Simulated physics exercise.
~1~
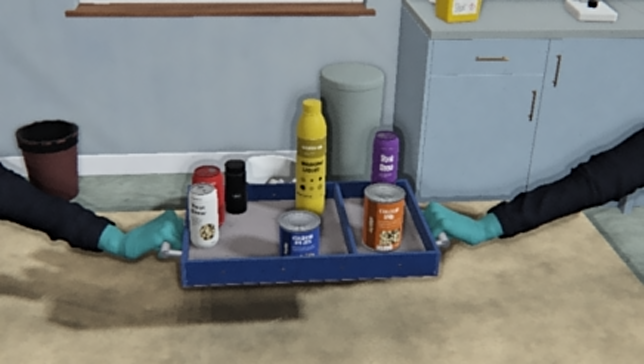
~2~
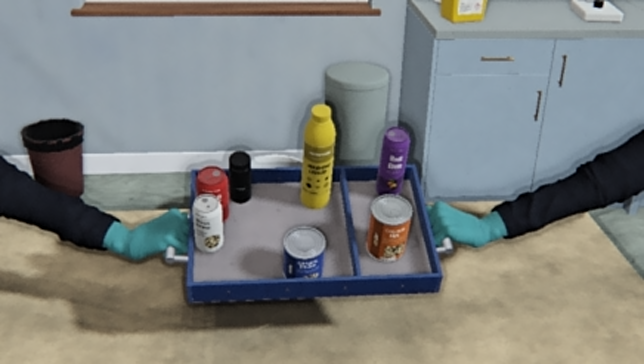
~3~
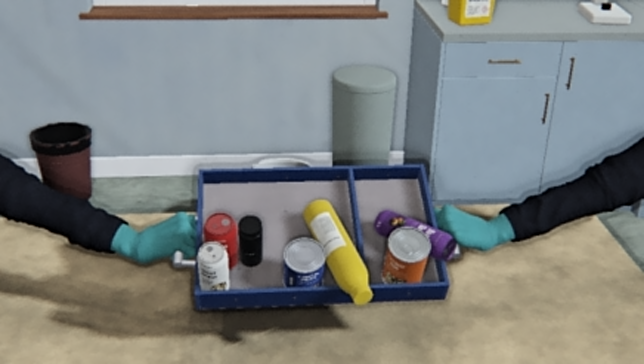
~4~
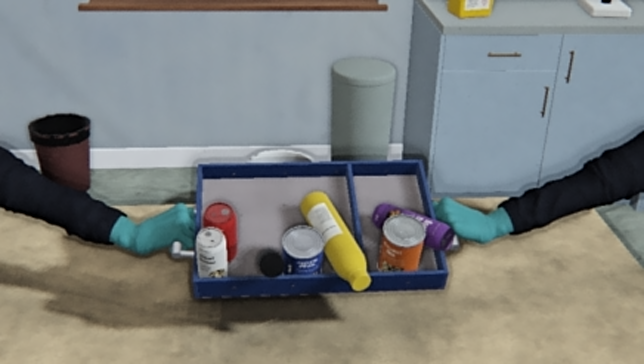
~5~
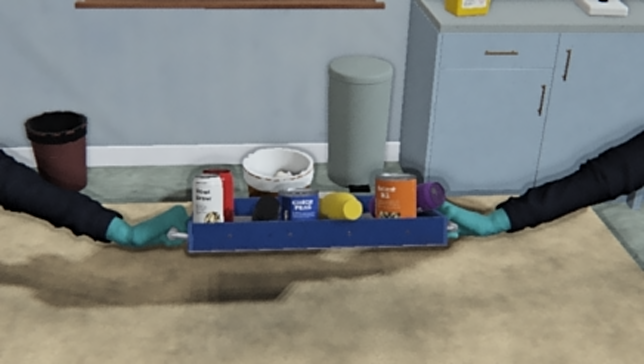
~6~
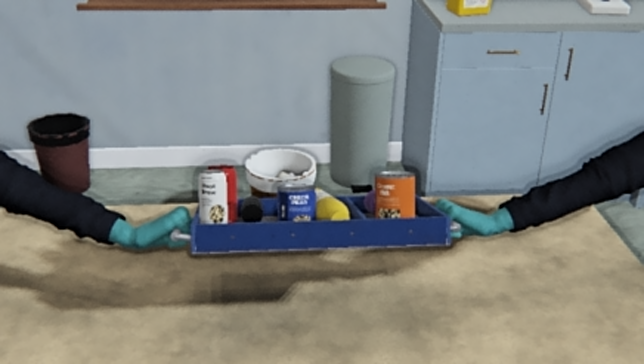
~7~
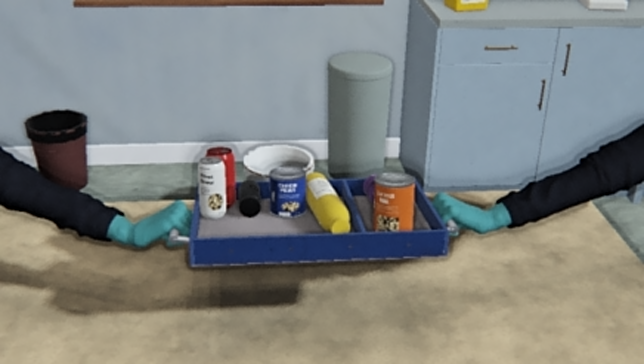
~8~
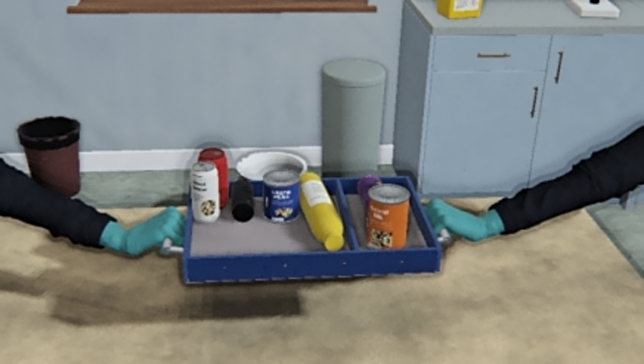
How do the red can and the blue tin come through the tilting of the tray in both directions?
Both the red can and the blue tin stay standing on their bases through the tilts and are still upright when the tray is level again.
At the start, two gloved hands hold a blue tray level, with cans, tins, a yellow bottle and a small black container all upright on it. The hands tip the near edge down, and the yellow bottle and purple can fall onto their sides. The black container then topples too, near the blue tin. Next the tray tilts the other way, far edge down, and the purple can shifts left behind the orange tin. Finally the tray returns to level, with the red can, white can, blue tin and orange tin standing and the other three lying down.
